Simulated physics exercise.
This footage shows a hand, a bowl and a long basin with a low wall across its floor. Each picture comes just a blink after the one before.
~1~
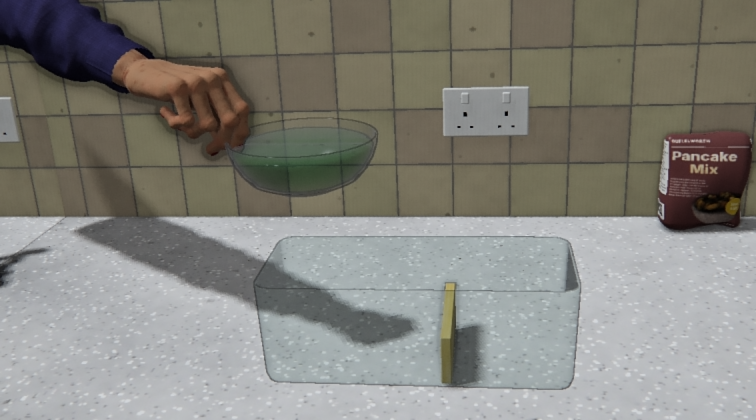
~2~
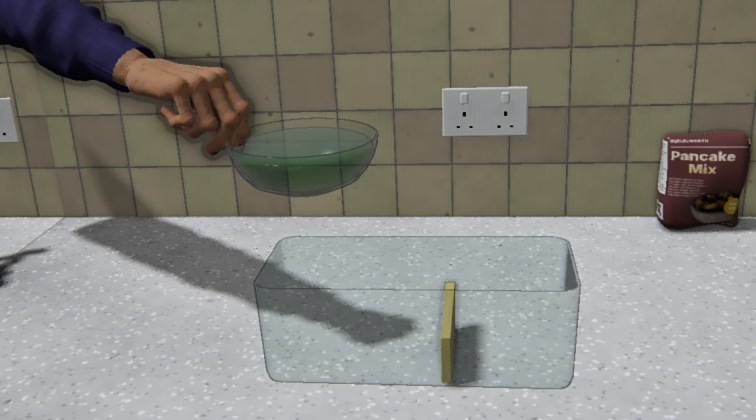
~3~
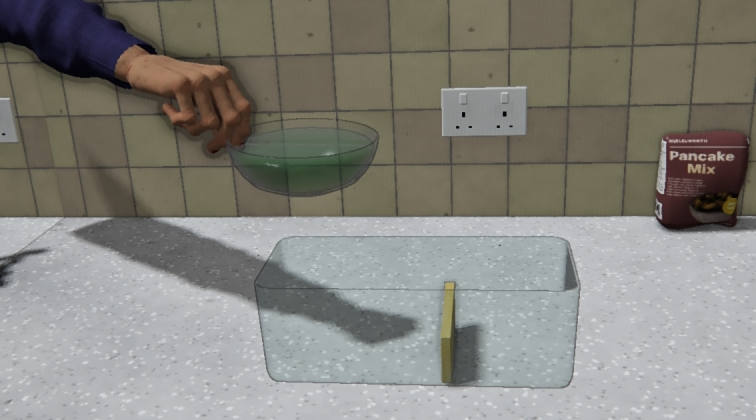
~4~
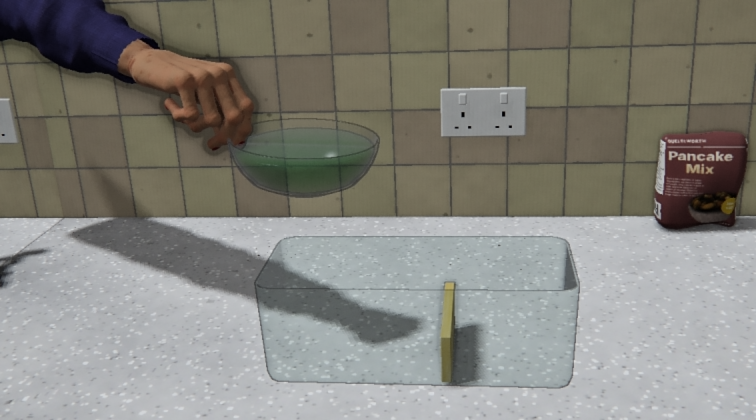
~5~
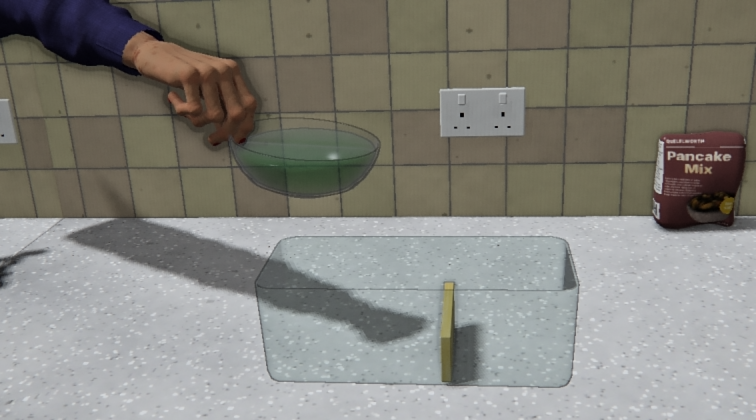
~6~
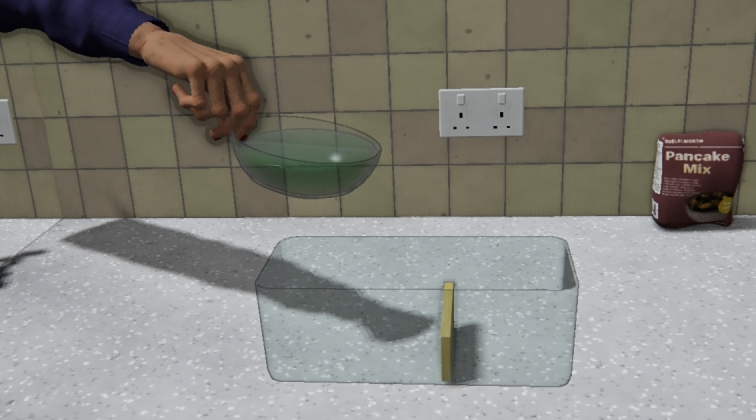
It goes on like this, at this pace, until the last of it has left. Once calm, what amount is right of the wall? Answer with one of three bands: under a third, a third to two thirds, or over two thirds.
Under a third.
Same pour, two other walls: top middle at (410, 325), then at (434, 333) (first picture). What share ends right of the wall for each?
In order, 70 and 55 in a hundred.
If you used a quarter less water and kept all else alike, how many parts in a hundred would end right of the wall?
Estimated share: Around 5 %.
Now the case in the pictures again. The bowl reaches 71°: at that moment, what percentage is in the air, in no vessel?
About 45 per cent.
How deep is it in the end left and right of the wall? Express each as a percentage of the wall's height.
Left about 30, right about 10.
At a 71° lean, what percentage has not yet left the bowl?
Roughly 20 percent.
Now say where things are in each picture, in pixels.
The first picture shows tilt 0°; pouring edge (376, 137); surface from (235, 145) to (375, 143); the long basin's rim runs from (267, 262) to (574, 264); the wall's top is at (448, 310).
The second picture shows tilt 0°; pouring edge (377, 138); surface from (235, 144) to (374, 143).
The third picture shows tilt 2°; pouring edge (377, 140); surface from (236, 143) to (374, 144).
The fourth picture shows tilt 4°; pouring edge (378, 143); surface from (237, 142) to (375, 146).
The fifth picture shows tilt 8°; pouring edge (379, 148); surface from (238, 141) to (377, 148).
The sixth picture shows tilt 12°; pouring edge (380, 153); surface from (240, 142) to (379, 149).
A moment on, the bowl is tipped part way and 22 per cent is still to pour, 23 is left of the wall and 11 right of it.
Next, the bowl is tipped right over and 0 per cent is still to pour, 76 is left of the wall and 23 right of it.
Then the bowl is tipped right over and 0 per cent is still to pour, 75 is left of the wall and 23 right of it.
Later the bowl is tipped right over and 0 per cent is still to pour, 75 is left of the wall and 23 right of it.
At rest 75 per cent lies left of the wall, 23 right of it and 2 outside.
